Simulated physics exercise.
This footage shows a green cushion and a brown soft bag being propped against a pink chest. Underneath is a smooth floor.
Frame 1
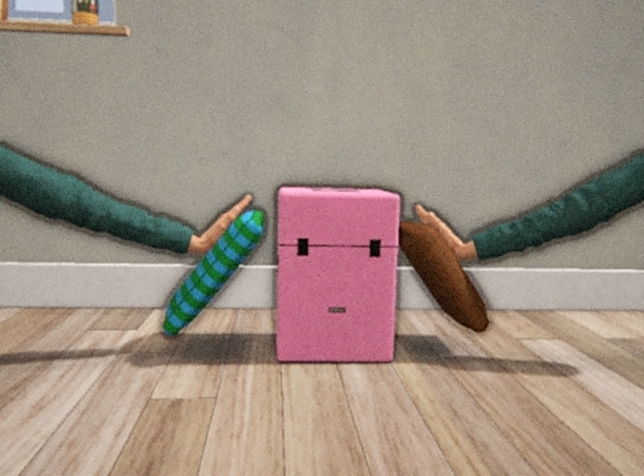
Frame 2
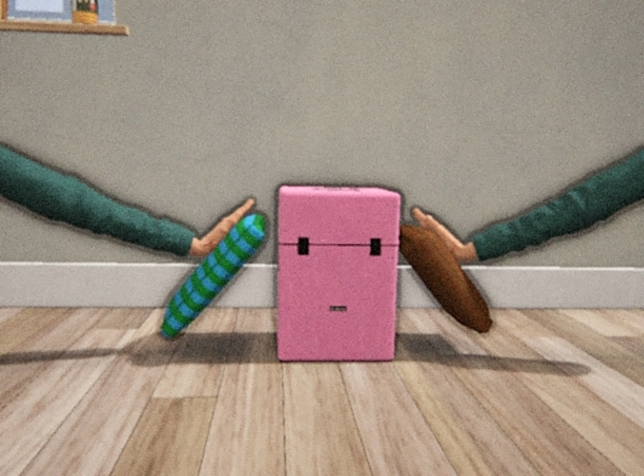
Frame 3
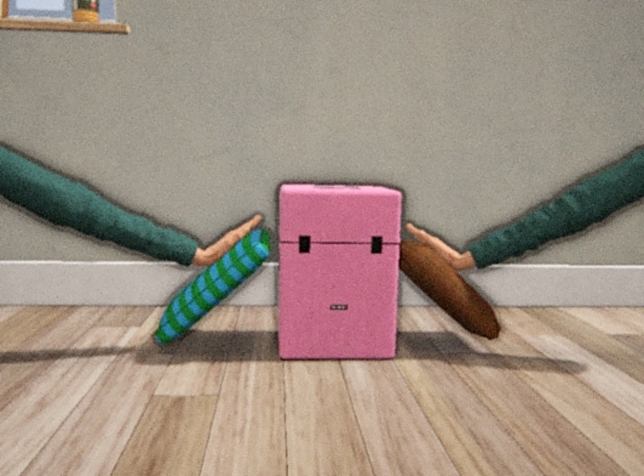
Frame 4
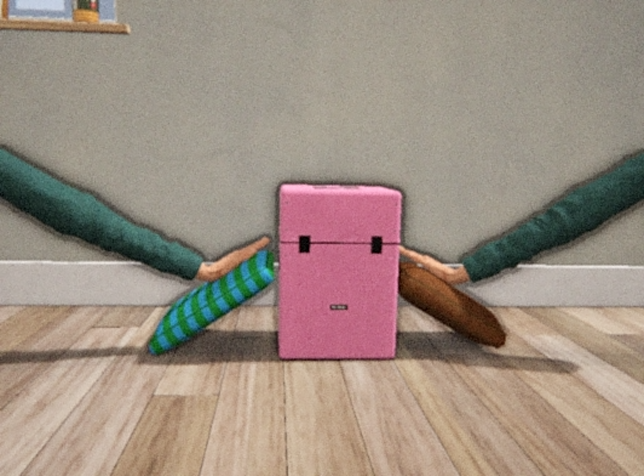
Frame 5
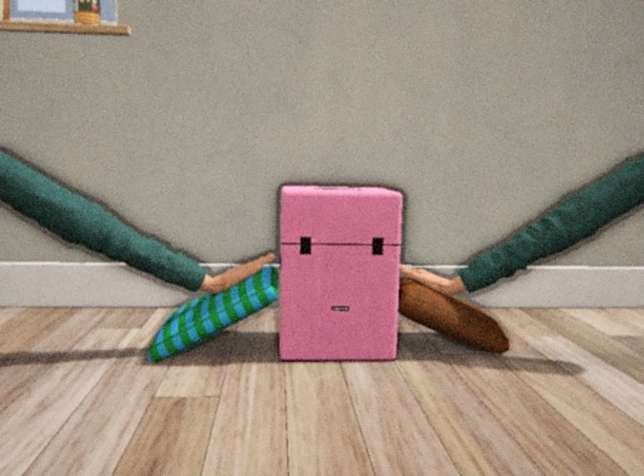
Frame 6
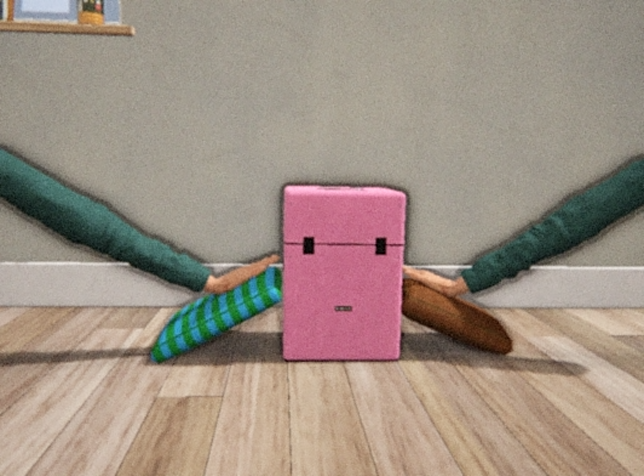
In a room with a wooden floor, two green-sleeved hands pressed a striped green-and-blue cushion and a brown bag against either side of a pink chest, and both slid outward and tilted lower.
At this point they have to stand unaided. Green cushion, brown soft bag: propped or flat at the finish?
Green cushion flat; brown soft bag flat.
Then, 0.28 s on from there, cushion flat on the floor near (217, 330); soft bag flat on the floor near (448, 329).
Then, 0.56 s on from there, cushion flat on the floor near (214, 333); soft bag flat on the floor near (447, 330).
In the end, cushion flat on the floor near (214, 333); soft bag flat on the floor near (448, 330). The green cushion slips and lies down and the brown soft bag slumps to the floor.
